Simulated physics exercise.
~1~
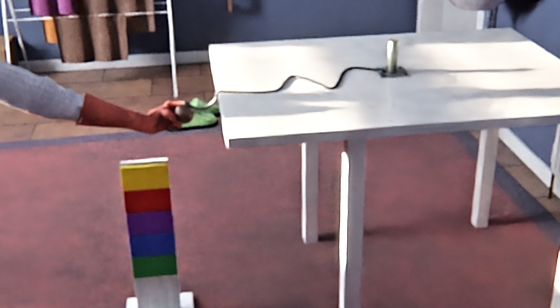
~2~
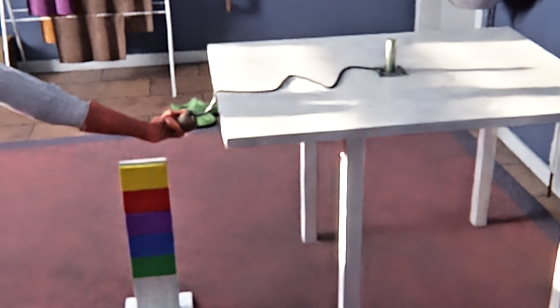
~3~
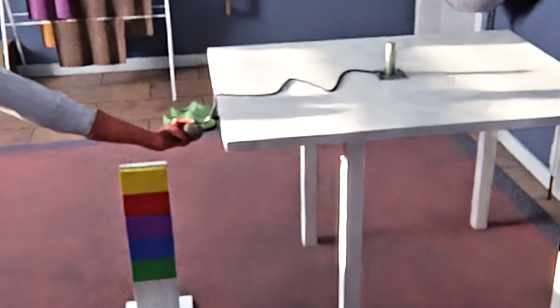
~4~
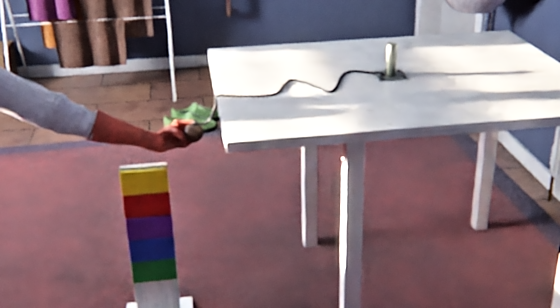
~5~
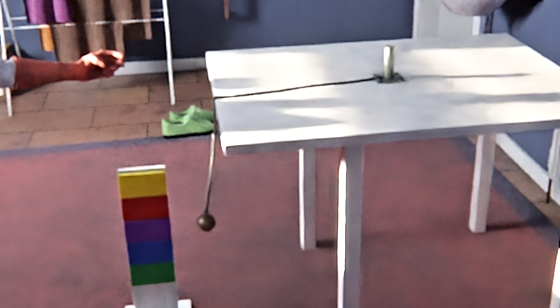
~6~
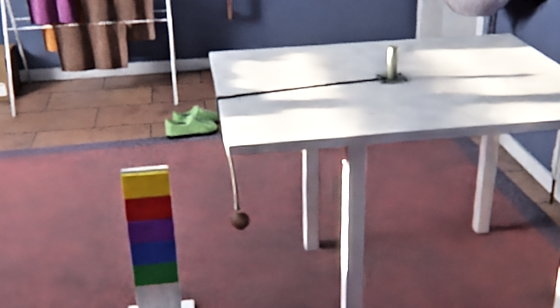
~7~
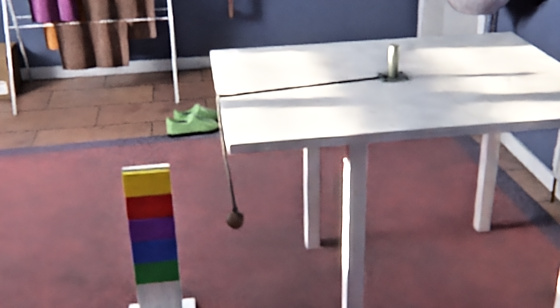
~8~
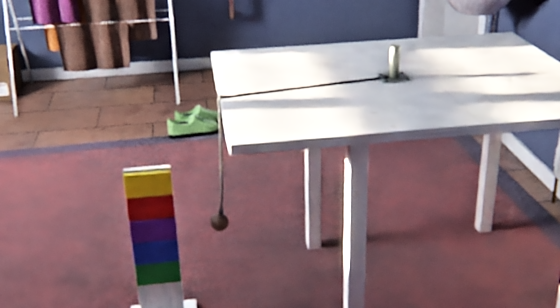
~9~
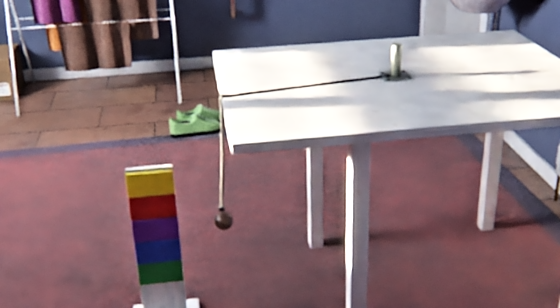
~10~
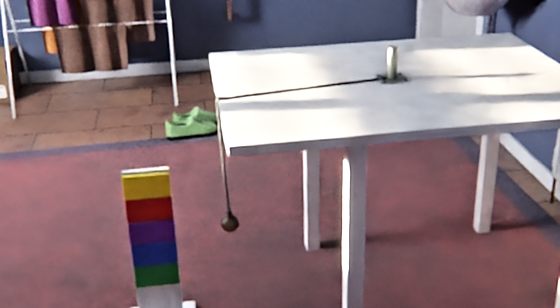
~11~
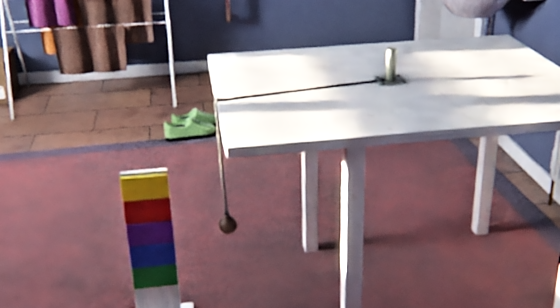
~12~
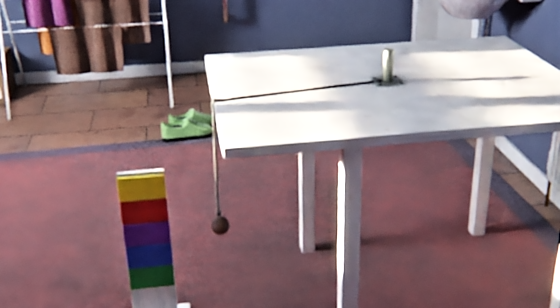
A brown ball on a dark cord, tied to a small post on a white table, is held by a hand just off the table's left edge, above a stand of yellow, red, purple, blue and green bands. The hand shifts it slightly right and down, then holds still. The grip opens, the ball drops below the edge, the cord pulls straight across the tabletop, and the hand withdraws to the left. The ball swings gently right, then left, with smaller sways after. It ends hanging beside the stand, its centre level with the purple band.
